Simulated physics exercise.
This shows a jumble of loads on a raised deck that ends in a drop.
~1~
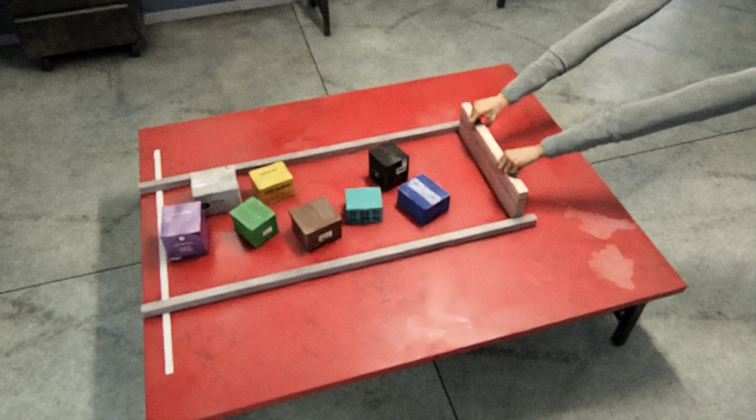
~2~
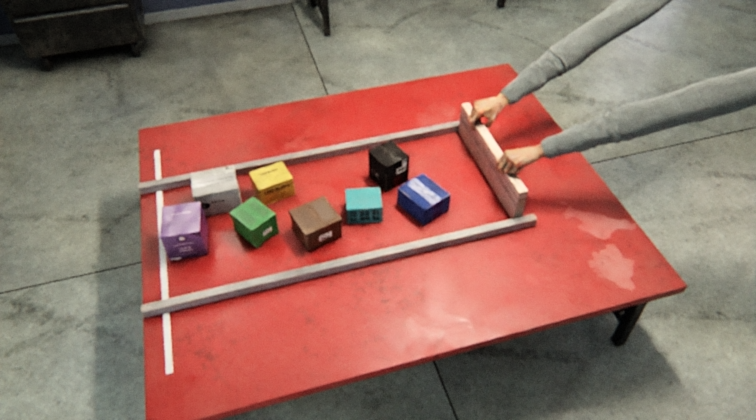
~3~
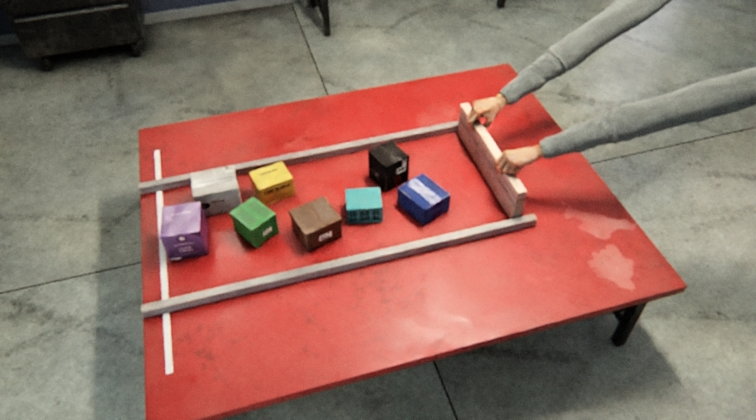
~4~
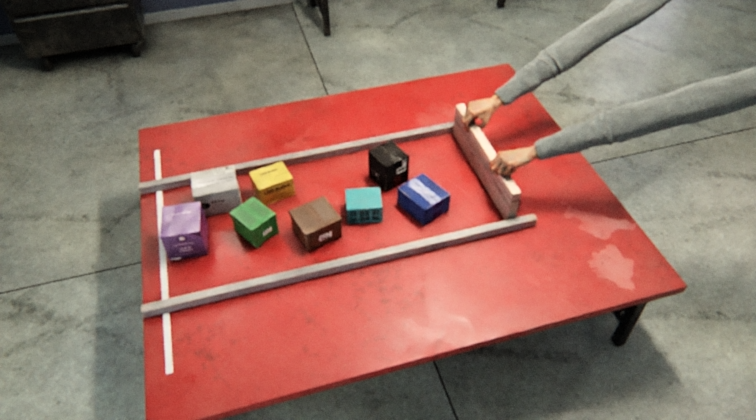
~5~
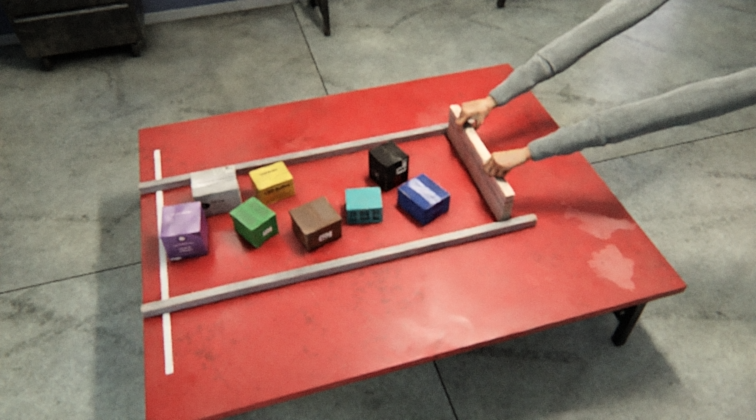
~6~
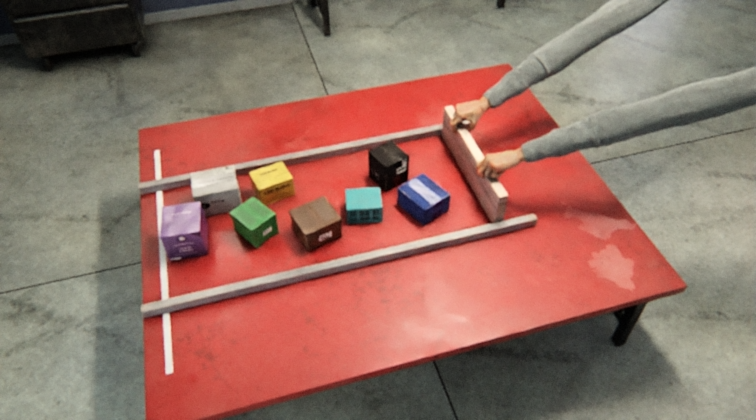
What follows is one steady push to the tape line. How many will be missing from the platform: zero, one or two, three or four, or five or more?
As it turns out, the number that fall off is five or more.
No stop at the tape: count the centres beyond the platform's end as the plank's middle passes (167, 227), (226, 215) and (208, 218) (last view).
In that order 6, 4 and 4.
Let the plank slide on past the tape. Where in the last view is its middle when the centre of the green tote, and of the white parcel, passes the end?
About (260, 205), and (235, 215) for the other.
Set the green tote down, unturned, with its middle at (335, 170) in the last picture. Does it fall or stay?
The green tote goes over.
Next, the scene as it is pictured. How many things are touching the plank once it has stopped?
It touches 2.
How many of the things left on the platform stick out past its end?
The number is 2.
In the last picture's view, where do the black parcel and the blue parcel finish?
The black parcel at (140, 214), the blue parcel at (140, 256).
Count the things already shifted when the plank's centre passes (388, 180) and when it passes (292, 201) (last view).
At the one place 4, at the other 8.
A little later, none off yet; purple box at rest near (185, 231); white parcel at rest near (217, 191); green tote shifted about its own width near (229, 225).
When it is over, the number that fall off is five or more; down, turquoise crate, brown tote, yellow box, green tote, white parcel and purple box.
